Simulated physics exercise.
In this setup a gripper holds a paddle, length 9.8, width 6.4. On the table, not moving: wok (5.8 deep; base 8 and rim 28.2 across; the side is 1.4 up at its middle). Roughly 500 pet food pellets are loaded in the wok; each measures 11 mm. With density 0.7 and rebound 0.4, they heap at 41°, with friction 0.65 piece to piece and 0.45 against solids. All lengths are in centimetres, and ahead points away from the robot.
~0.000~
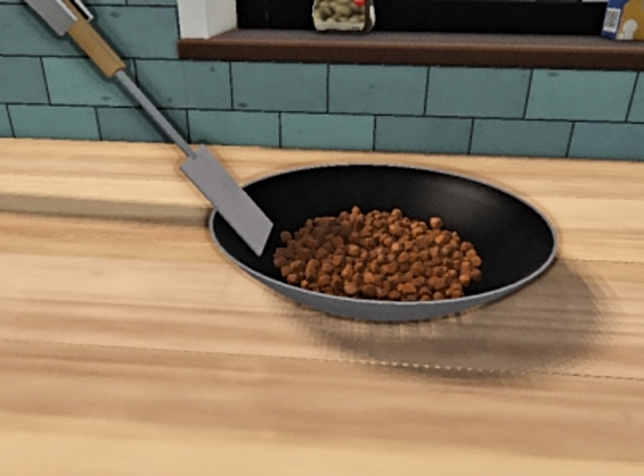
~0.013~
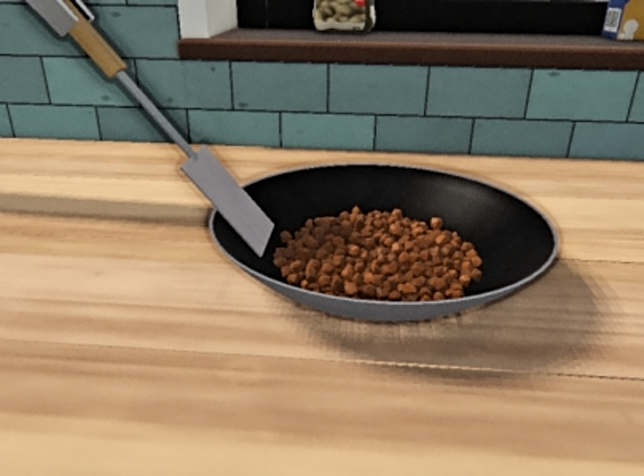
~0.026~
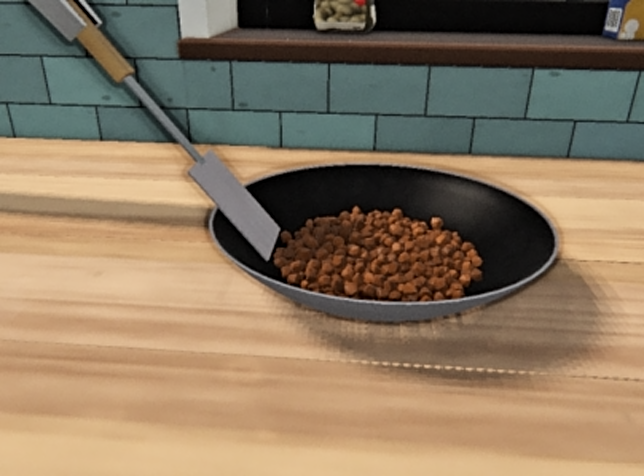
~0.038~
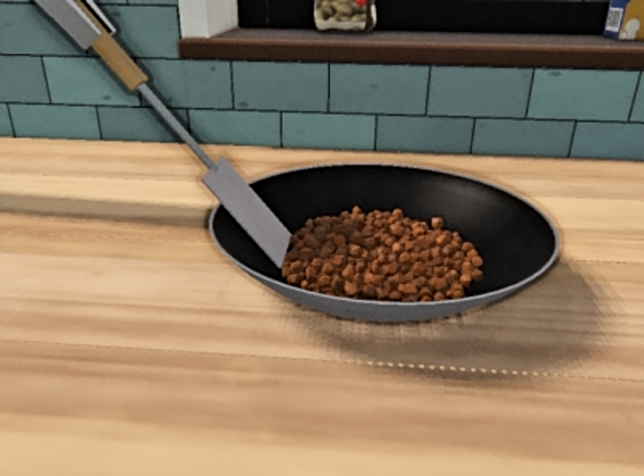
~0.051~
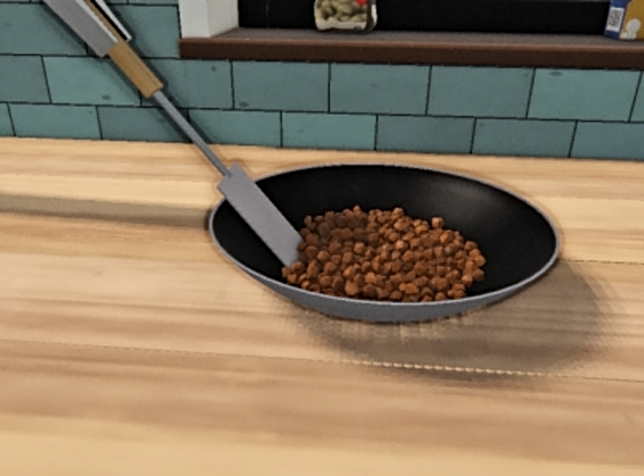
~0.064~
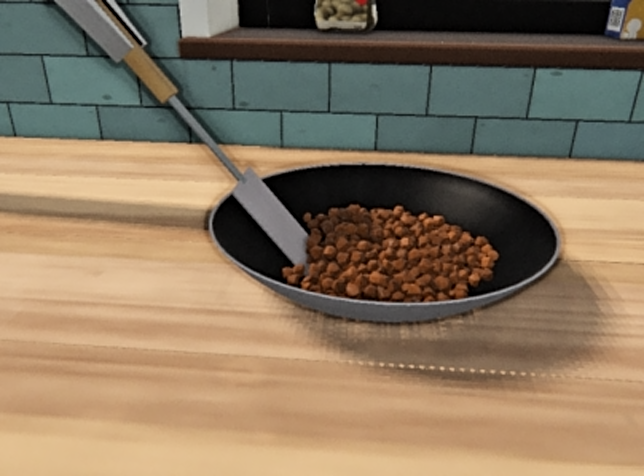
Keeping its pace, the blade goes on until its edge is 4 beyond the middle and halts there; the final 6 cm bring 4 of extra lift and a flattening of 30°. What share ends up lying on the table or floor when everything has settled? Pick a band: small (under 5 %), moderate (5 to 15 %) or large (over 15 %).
The share is small, under 5 %.
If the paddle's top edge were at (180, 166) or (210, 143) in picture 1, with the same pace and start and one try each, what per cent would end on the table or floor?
About 0 and 0 per cent.
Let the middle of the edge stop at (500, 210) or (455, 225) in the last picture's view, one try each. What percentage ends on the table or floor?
Respectively some 25 and 5 percent end on the table or floor.
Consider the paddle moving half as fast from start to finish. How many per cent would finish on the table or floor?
Around 0 per cent would finish on the table or floor.
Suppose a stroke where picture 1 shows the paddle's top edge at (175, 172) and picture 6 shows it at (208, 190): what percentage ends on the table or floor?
0 per cent.
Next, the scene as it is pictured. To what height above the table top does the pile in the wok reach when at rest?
It reaches around 6.5 cm.
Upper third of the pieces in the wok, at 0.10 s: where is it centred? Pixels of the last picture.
Roughly pixel (413, 236).
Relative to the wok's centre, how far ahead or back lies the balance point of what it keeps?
I'd say close to 4.5 cm toward the front.
After 0.10 s, sloping 50°, highest piece 6 above the table; 495 in the wok.
After 0.13 s, sloping 38°, highest piece 7 above the table; 495 in the wok.
After 0.35 s, sloping 21°, highest piece 6 above the table; 485 in the wok, 9 on the table or floor, 1 on the blade or in flight.
After 1.40 s, sloping 21°, highest piece 6 above the table; 485 in the wok, 10 on the table or floor.
In the end, 485 in the wok, 10 on the table or floor. That is 2 % on the table or floor.
